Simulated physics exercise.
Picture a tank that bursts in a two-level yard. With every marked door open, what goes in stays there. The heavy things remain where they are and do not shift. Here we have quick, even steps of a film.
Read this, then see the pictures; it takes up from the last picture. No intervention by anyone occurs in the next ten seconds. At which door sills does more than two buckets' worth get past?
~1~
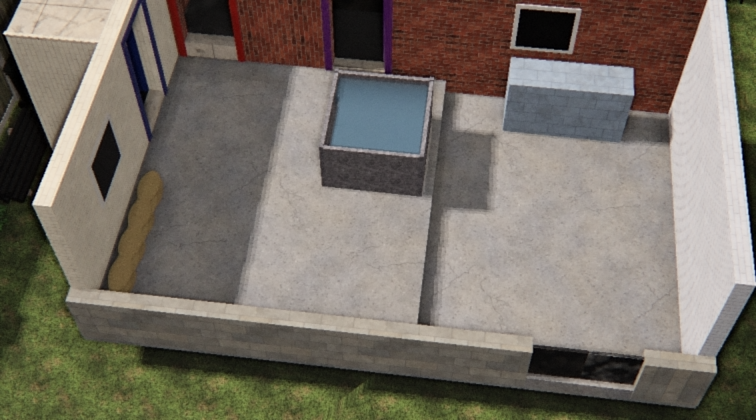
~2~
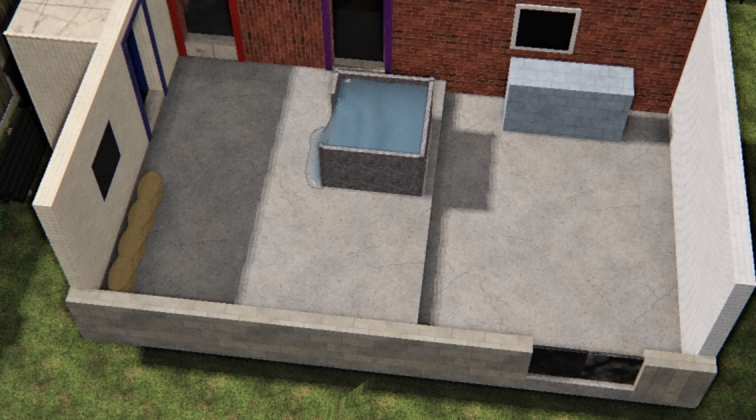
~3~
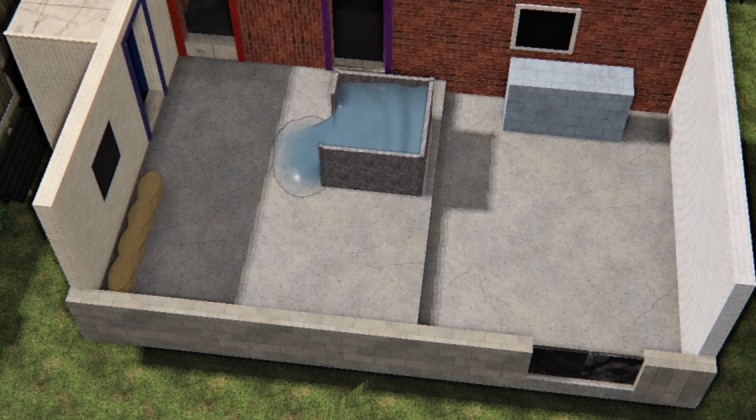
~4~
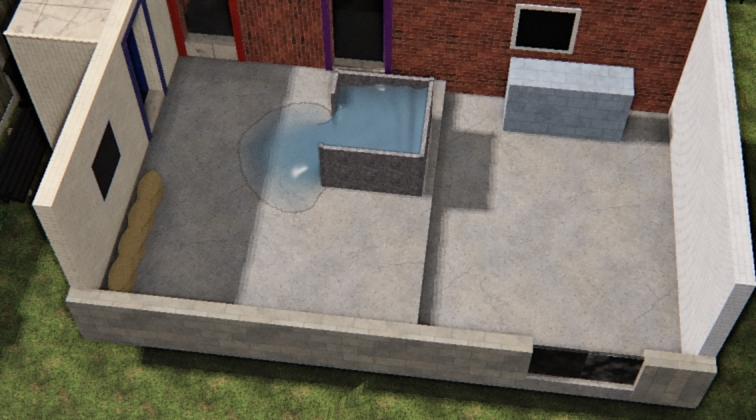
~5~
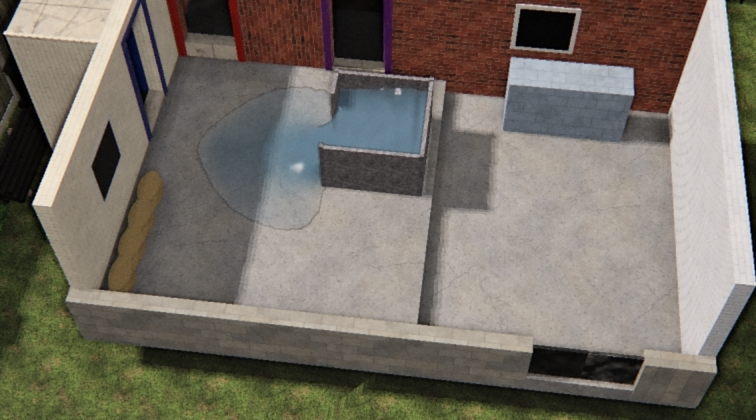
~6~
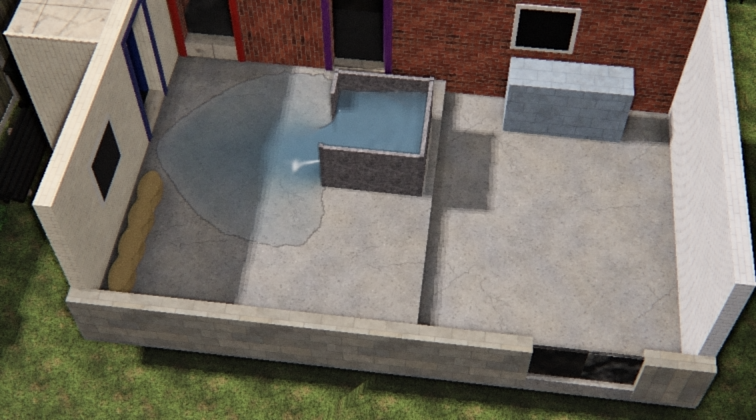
The purple door passes two buckets or less; the blue door passes more than two buckets; the red door passes two buckets or less.
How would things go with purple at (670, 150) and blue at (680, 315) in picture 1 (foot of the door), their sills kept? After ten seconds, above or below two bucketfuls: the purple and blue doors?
Briefly, the purple door never reaches it and the blue door never reaches it.
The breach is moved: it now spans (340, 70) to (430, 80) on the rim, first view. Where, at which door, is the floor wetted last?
Go with the blue door.
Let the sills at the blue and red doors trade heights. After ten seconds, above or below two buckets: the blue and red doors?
Blue door: Under the mark; red door: Over the mark.
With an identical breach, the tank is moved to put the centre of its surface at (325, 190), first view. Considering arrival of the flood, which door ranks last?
Purple one.
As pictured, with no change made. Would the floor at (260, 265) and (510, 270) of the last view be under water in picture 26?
Same order as asked: Drenched, dry as before.
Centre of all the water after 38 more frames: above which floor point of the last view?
It's close to (299, 187).
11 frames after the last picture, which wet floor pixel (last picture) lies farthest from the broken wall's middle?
At about (96, 303).
A moment on, water covers 30 % of the floor; the purple door wet at the sill, nothing in, the blue door over two buckets in, the red door wet at the sill, nothing in.
Next, water covers 30 % of the floor; the purple door wet at the sill, nothing in, the blue door far over two buckets in, the red door wet at the sill, nothing in.
Then, water covers 40 % of the floor; the purple door wet at the sill, nothing in, the blue door far over two buckets in, the red door wet at the sill, nothing in.
Later, water covers 75 % of the floor; the purple door wet at the sill, nothing in, the blue door far over two buckets in, the red door wet at the sill, nothing in.
In the end, water covers 90 % of the floor; the purple door wet at the sill, nothing in, the blue door far over two buckets in, the red door wet at the sill, nothing in.
